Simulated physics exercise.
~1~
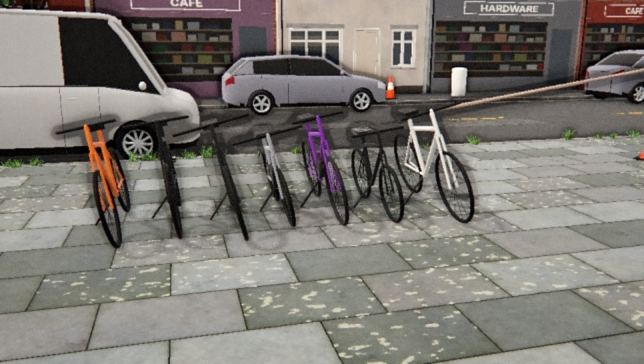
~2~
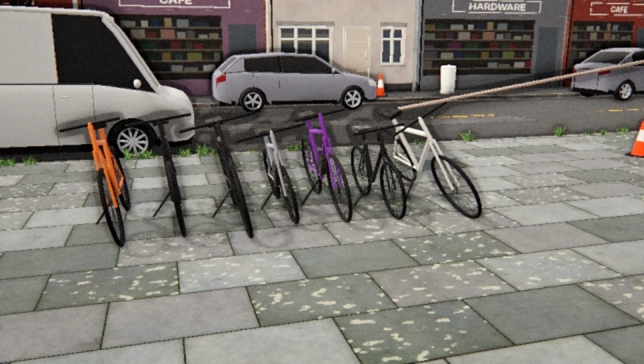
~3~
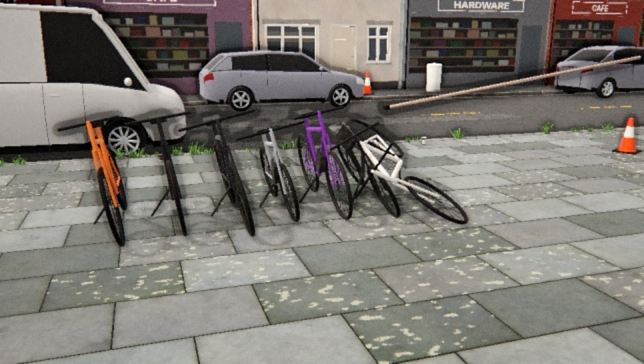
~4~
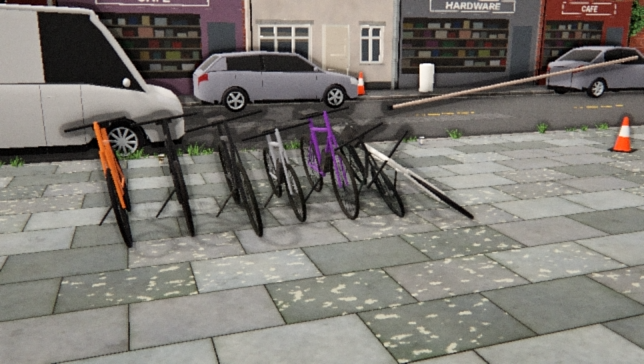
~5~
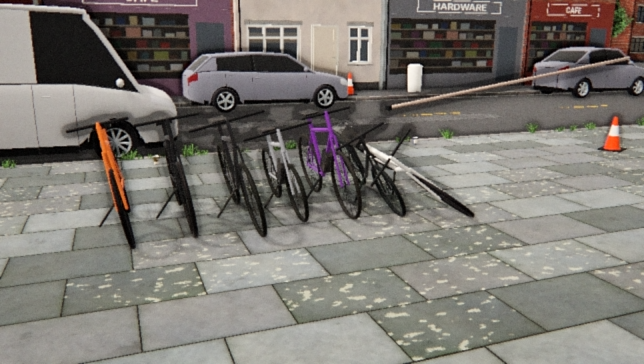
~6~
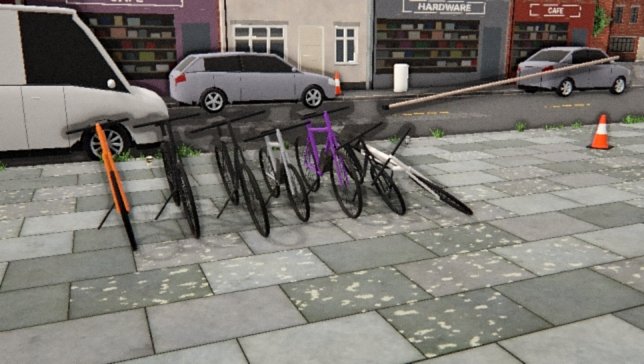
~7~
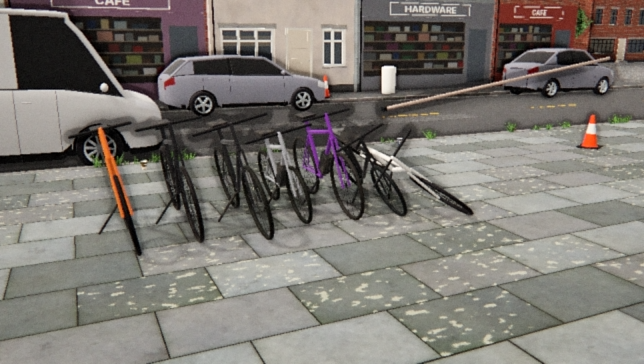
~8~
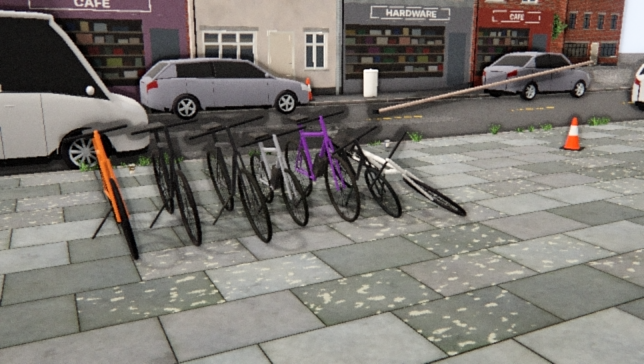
The footage shows a row of parked bicycles on a paved street as a long pole shoves the white one at the right end, which tips leftward into its black neighbour. That bike leans over too, while the others, including the purple and orange ones, stay standing.
